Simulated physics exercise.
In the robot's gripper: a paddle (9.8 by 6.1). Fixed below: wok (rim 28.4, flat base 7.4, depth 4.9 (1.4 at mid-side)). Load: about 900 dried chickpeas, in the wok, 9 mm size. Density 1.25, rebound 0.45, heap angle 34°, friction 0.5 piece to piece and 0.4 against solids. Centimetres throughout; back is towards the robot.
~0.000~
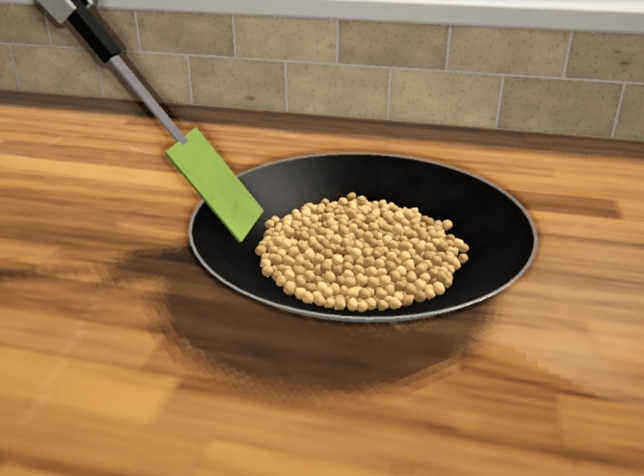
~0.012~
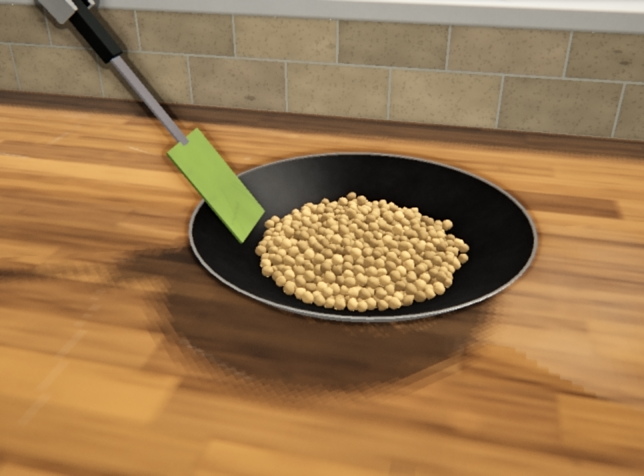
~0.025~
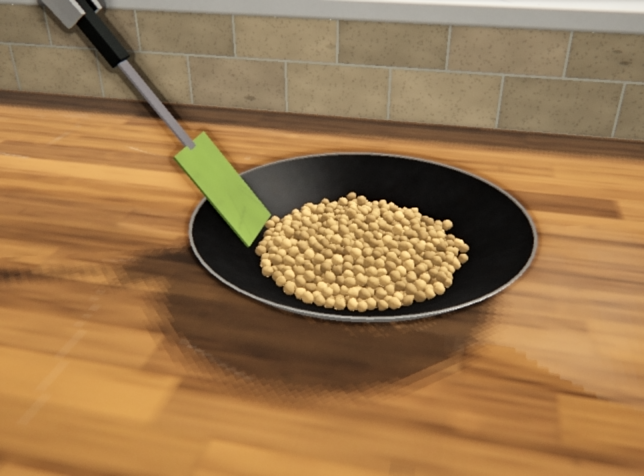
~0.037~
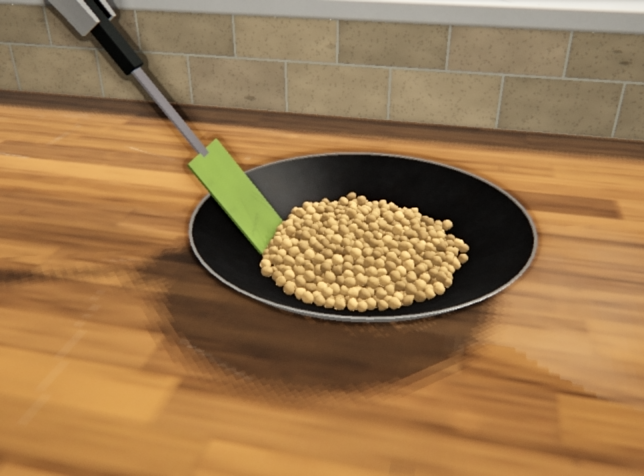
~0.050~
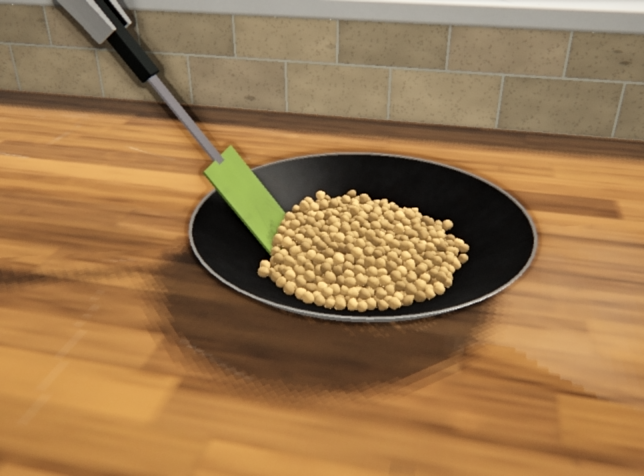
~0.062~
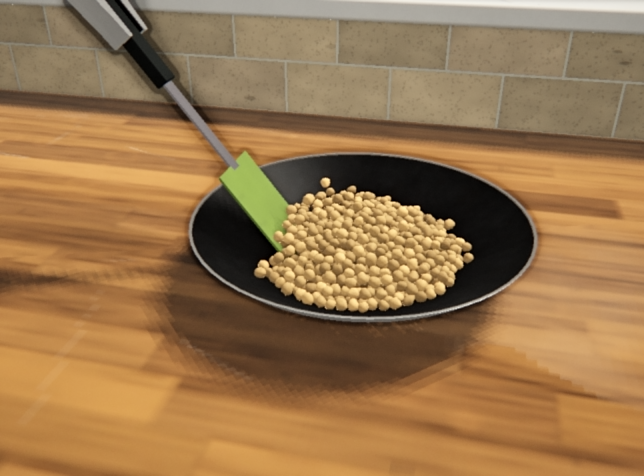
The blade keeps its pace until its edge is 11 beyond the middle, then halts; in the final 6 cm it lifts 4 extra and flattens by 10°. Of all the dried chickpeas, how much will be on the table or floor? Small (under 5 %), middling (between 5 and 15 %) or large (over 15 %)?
On the table or floor the share is large, over 15 %.
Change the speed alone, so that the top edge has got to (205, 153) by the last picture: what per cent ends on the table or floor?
Some 15 per cent.
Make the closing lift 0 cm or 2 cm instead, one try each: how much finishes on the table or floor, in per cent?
Some 35 and 30 per cent.
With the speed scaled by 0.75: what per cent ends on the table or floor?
About 25 per cent.
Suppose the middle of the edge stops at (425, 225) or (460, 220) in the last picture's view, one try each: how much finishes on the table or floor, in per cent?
About 15 and 25 per cent.
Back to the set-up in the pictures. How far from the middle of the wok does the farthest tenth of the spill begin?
Roughly 80 cm.
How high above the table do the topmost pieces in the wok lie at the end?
About 5.0 cm.
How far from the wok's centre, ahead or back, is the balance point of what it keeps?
About 3.0 cm ahead.
After 0.11 s, sloping 52°, highest piece 7 above the table; 900 in the wok.
After 0.17 s, sloping 50°, highest piece 8 above the table; 899 in the wok, 1 on the blade or in flight.
After 0.39 s, sloping 42°, highest piece 13 above the table; 634 in the wok, 138 on the table or floor, 128 on the blade or in flight.
After 1.44 s, sloping 42°, highest piece 4 above the table; 633 in the wok, 267 on the table or floor.
At rest, 633 in the wok, 267 on the table or floor. That is 30 % on the table or floor.
